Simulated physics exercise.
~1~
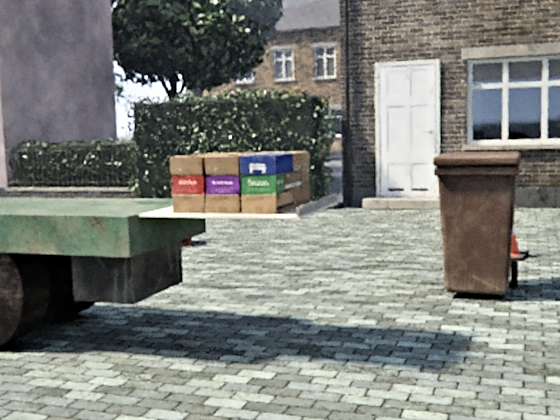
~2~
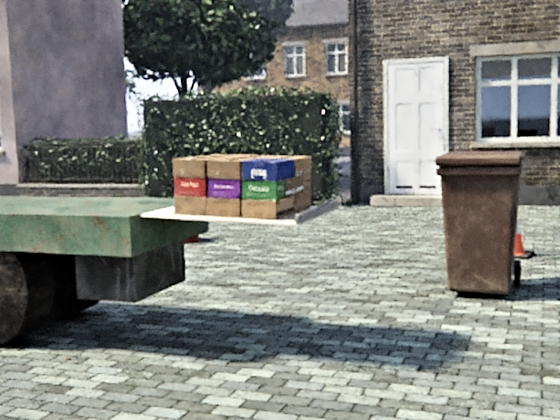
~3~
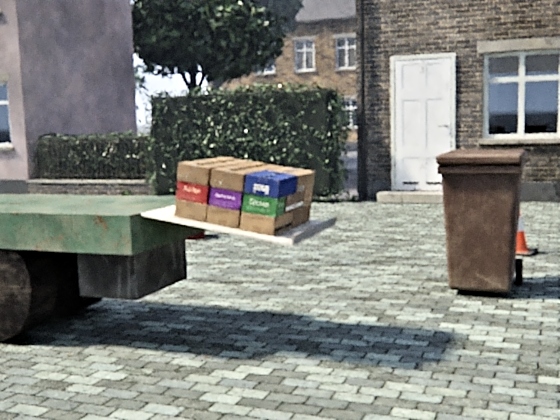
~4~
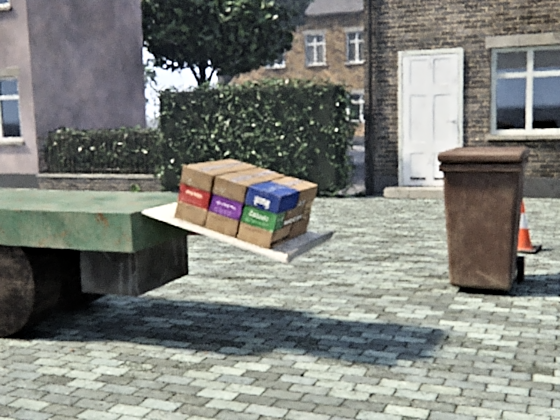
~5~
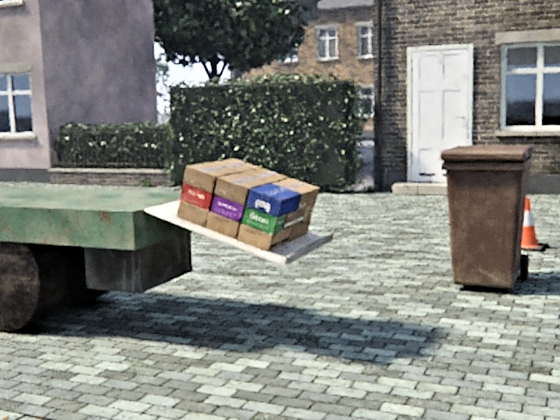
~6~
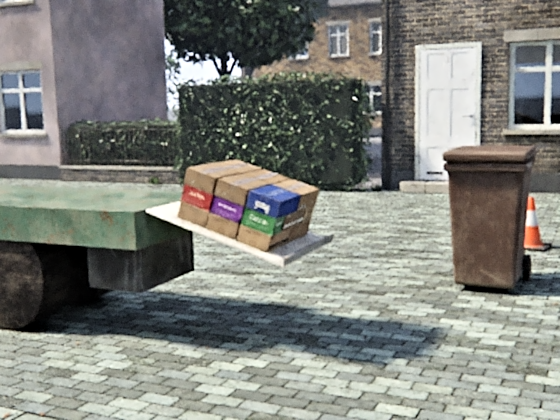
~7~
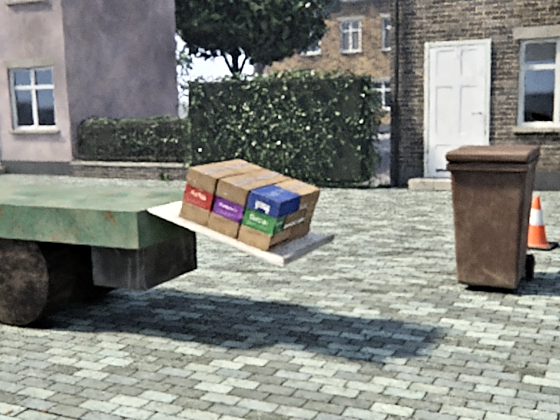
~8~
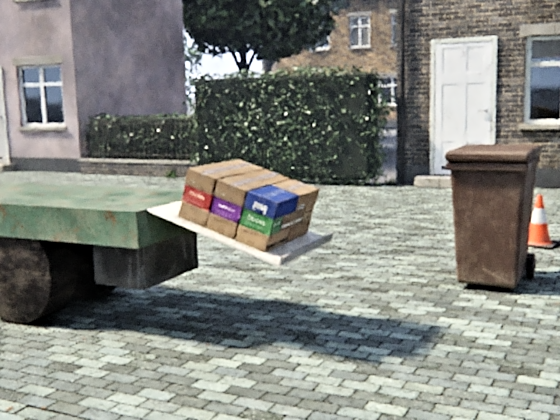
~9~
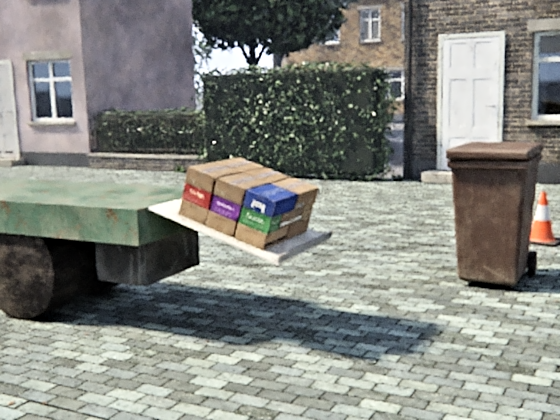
In a paved yard before a brick house with a white door, a block of brown boxes, some with red, purple, blue and green labels, sits on a pale flap at the end of a green flat-bed. At first the flap is nearly level. Then its right end dips steadily, and the boxes tilt with it, staying packed together. The tilting stops at a modest slope, while the view keeps drifting slowly sideways past the hedge and a brown bin. Nothing slides or falls, and the whole block rests on the slanted flap at the end.
